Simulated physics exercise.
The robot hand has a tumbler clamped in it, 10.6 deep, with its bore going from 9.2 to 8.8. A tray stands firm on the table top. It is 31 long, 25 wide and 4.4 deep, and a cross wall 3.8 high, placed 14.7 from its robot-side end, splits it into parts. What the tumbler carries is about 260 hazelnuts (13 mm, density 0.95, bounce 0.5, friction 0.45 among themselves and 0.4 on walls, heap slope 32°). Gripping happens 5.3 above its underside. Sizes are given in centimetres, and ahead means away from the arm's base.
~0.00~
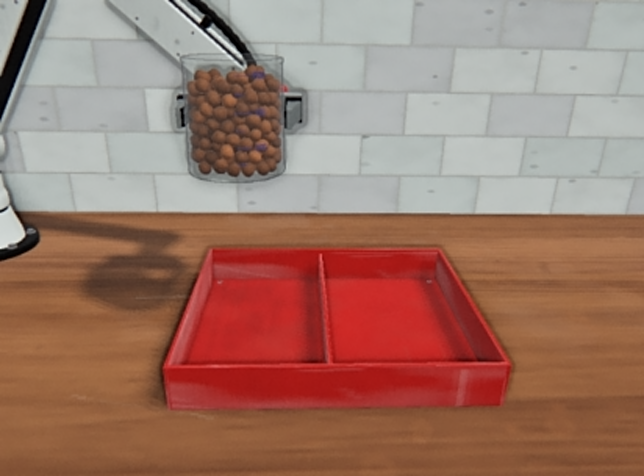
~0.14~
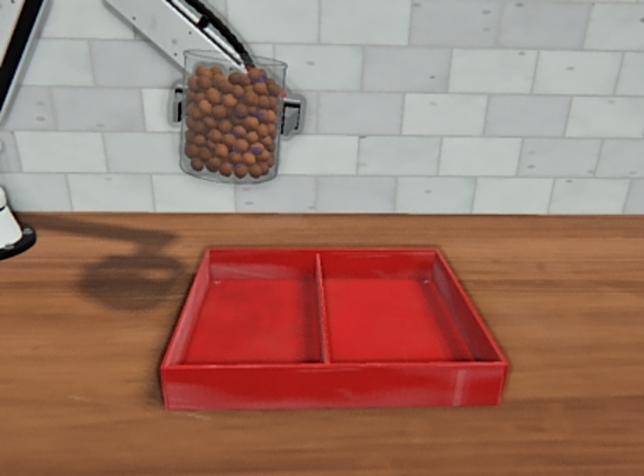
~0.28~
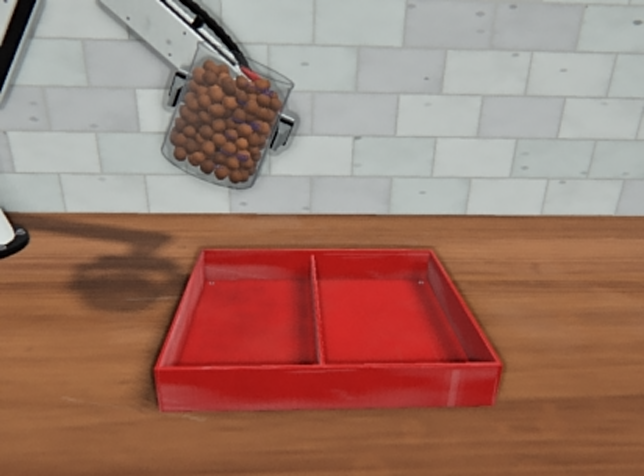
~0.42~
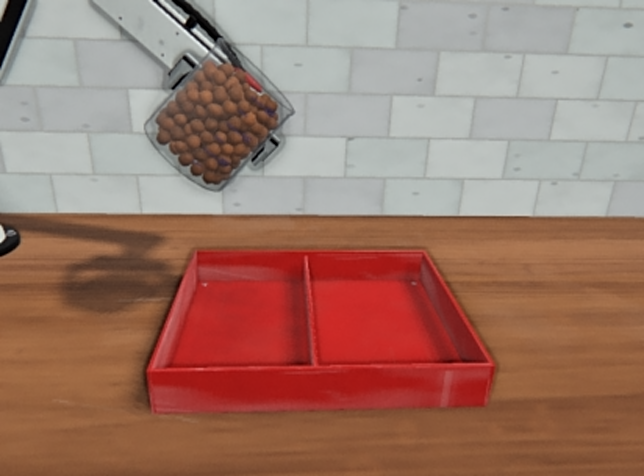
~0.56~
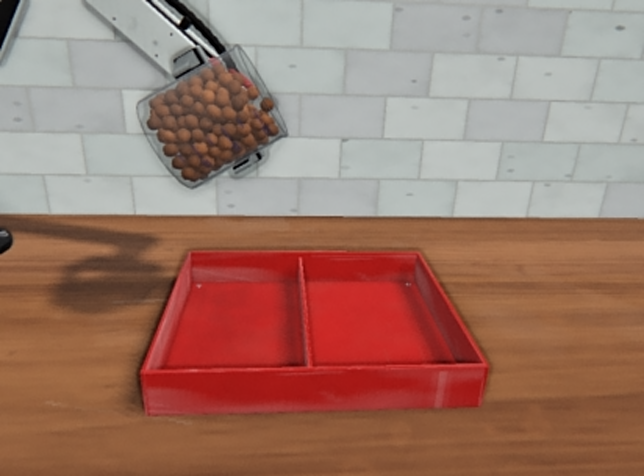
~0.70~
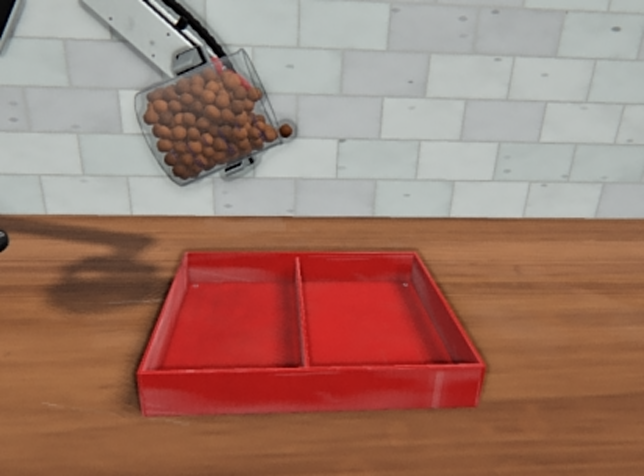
A clear tumbler of brown hazelnuts tilting steeply rightward in a robot hand above a divided red tray, nuts reaching its rim.
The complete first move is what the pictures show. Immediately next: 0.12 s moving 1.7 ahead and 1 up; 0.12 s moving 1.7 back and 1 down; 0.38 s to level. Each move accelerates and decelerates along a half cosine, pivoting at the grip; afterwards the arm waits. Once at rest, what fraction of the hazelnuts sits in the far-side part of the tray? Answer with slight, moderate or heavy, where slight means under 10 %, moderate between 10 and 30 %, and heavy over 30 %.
Slight, under 10 %.
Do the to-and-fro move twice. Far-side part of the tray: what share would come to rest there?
Then roughly 5 percent.
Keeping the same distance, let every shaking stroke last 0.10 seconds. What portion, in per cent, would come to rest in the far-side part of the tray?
Estimate: Near 10 per cent.
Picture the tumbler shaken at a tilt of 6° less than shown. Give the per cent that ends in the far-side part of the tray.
Roughly 0 percent.
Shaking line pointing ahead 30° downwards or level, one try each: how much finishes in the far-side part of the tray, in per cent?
I'd say close to 0 percent for the first and close to 5 percent for the second.
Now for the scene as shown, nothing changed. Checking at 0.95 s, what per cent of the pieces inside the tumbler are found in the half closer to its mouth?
That share comes to roughly 45 percent.
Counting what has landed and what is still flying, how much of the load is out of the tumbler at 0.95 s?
Share out so far: Close to 0 %.
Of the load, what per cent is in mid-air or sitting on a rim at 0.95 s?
I'd put it near 2 per cent.
After 0.95 s, tilted 66° forward, highest piece 28 above the table; 249 in the tumbler, 2 in the far-side part, 4 in flight or on a rim.
After 1.20 s, tilted 16° forward, highest piece 29 above the table; 243 in the tumbler, 7 in the far-side part, 1 in the robot-side part, 1 on the table or floor, 3 in flight or on a rim.
After 1.52 s, level, highest piece 30 above the table; 243 in the tumbler, 9 in the far-side part, 2 in the robot-side part, 1 on the table or floor.
After 2.57 s, level, highest piece 30 above the table; 243 in the tumbler, 9 in the far-side part, 2 in the robot-side part, 1 on the table or floor.
In the end, 243 in the tumbler, 9 in the far-side part, 2 in the robot-side part, 1 on the table or floor. That is 4 % in the far-side part of the tray.
